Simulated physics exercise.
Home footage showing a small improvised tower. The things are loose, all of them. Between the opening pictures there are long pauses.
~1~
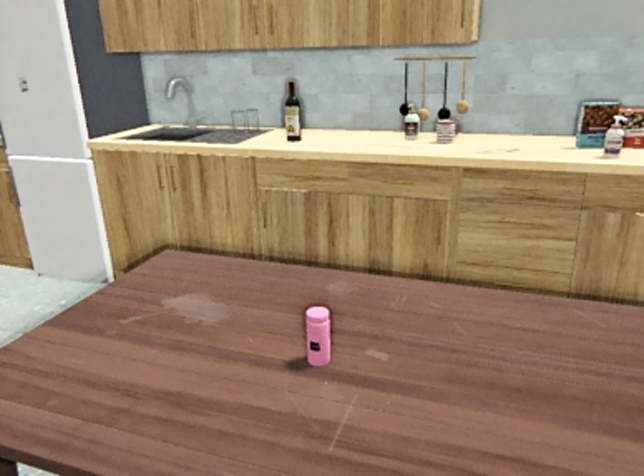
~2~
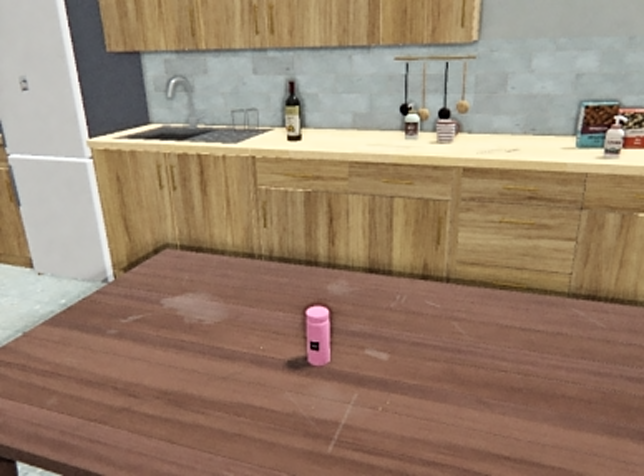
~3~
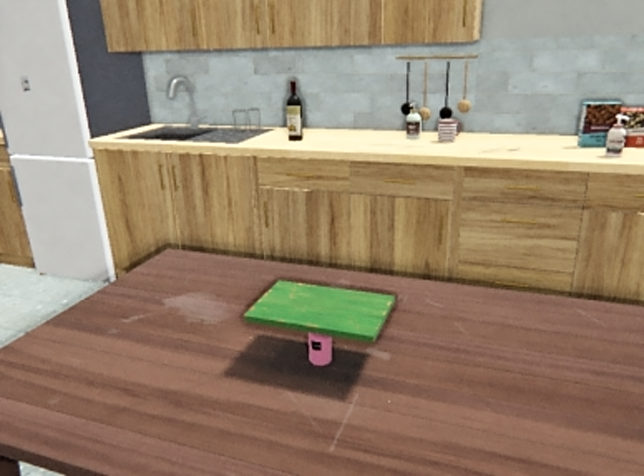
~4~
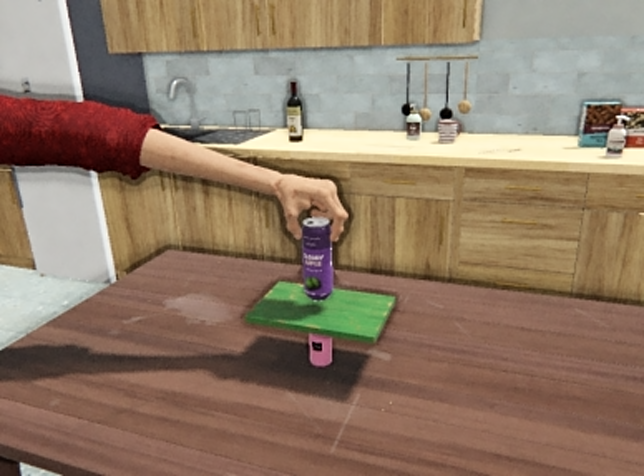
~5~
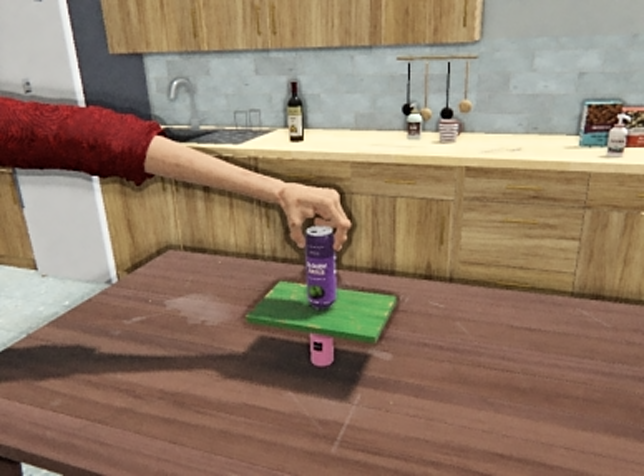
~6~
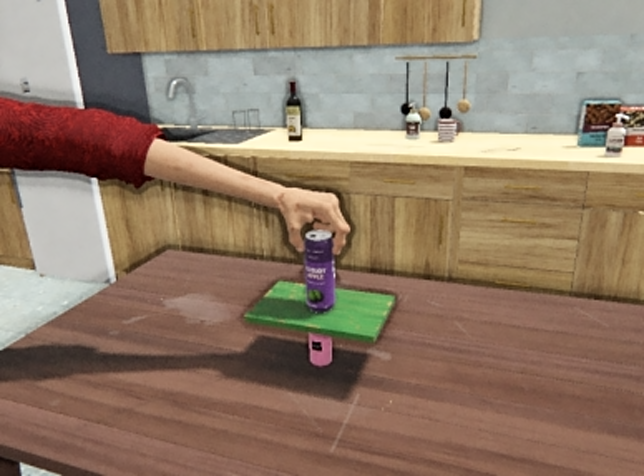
In a kitchen, a pink container standing on a wooden table, a green board appearing on top, a hand placing a purple can on the board.
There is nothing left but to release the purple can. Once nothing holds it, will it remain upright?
Yes, it remains upright.
Then, 0.70 s after the last picture, nothing has stirred.
Then, 1.70 s after the last picture, purple can resting near (320, 273).
At rest, all 3 in place. Seen from the same camera at the end, purple can near (320, 273). The stack keeps its balance.
